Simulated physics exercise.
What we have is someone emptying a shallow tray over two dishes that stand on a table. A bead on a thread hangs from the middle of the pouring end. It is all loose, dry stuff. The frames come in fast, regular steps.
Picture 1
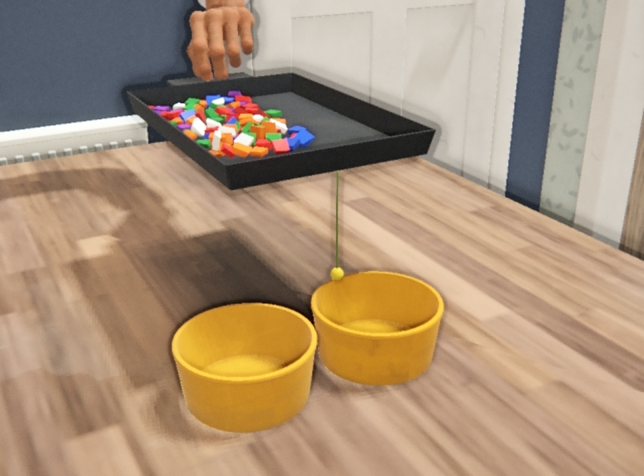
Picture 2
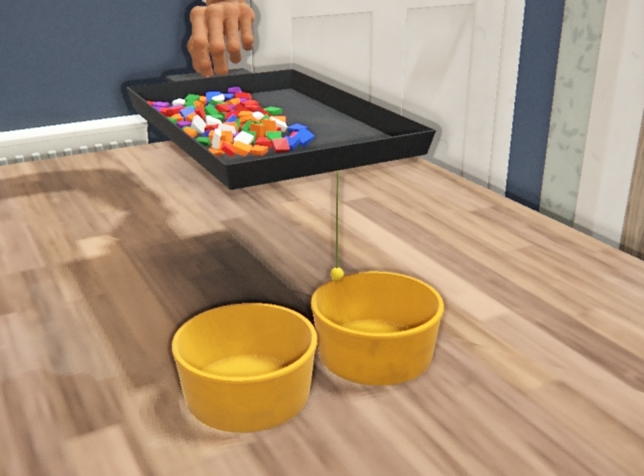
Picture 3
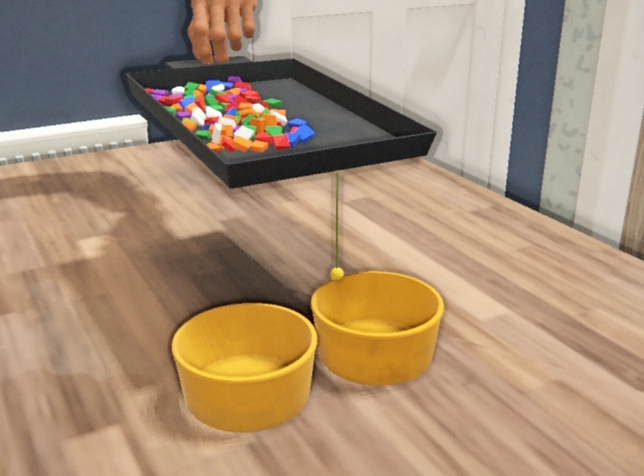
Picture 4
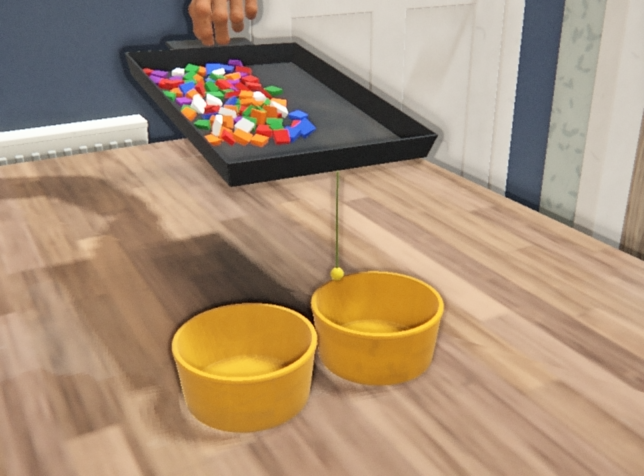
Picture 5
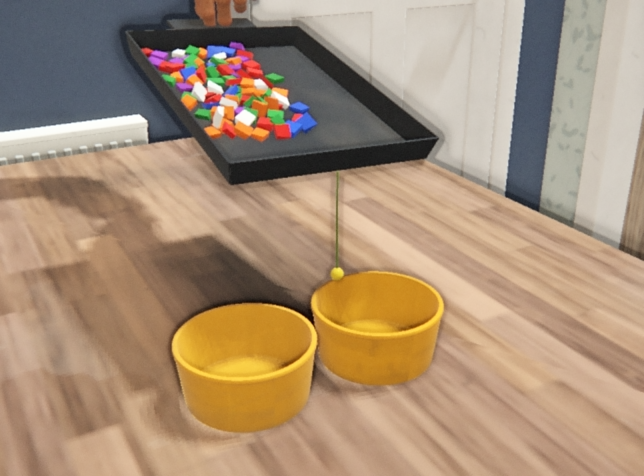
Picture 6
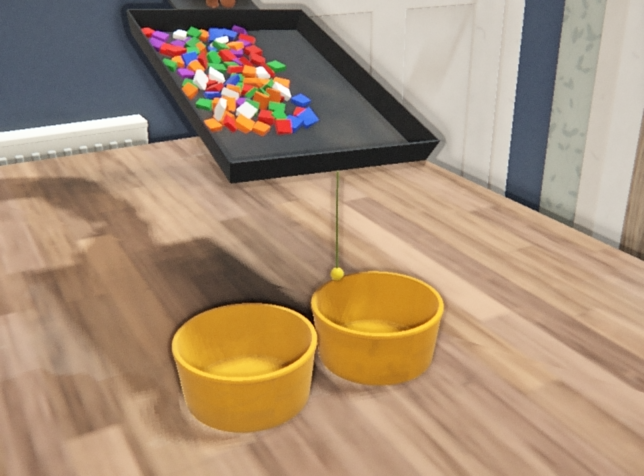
A black tray of small multicoloured tiles, heaped toward its left side, is held by a hand at its far end above two yellow dishes side by side on a wooden table. The unmoving view looks slightly down toward a dark blue wall and white door, with a yellow bead hanging on a thread by the right dish. Level at first, the tray tilts steadily as the hand raises its far end, the tiles rising with it.
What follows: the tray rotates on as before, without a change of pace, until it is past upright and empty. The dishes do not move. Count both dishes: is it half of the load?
Together they catch more than half.
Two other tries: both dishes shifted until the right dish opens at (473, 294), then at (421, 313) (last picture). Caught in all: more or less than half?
First more than half, then the larger part.
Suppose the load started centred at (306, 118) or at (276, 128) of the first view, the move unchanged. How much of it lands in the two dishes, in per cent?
The first gives 60 %, the second 50 %.
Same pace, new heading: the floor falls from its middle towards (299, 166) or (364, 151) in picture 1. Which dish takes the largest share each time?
First the dish on the left, then the dish on the right.
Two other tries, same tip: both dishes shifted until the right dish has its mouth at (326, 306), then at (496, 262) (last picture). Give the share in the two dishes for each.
Near 30 % and 60 %.
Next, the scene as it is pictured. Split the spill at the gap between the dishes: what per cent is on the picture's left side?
It comes to 0 per cent or so.
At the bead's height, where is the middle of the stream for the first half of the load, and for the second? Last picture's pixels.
Early half (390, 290), late half (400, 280).
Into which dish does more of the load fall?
More ends in the right one.
Just after the last frame, tray tipped steeply; almost all on the tray; about a tenth in the air.
A moment on, tray tipped past a quarter turn; roughly two thirds on the tray; just a few in the left dish; about a tenth in the right dish; about a tenth outside both; about a tenth in the air.
Further on, tray tipped past a quarter turn; just a few in the left dish; roughly two thirds in the right dish; roughly a third outside both.
When it is over, tray tipped past a quarter turn; just a few in the left dish; roughly two thirds in the right dish; roughly a third outside both.
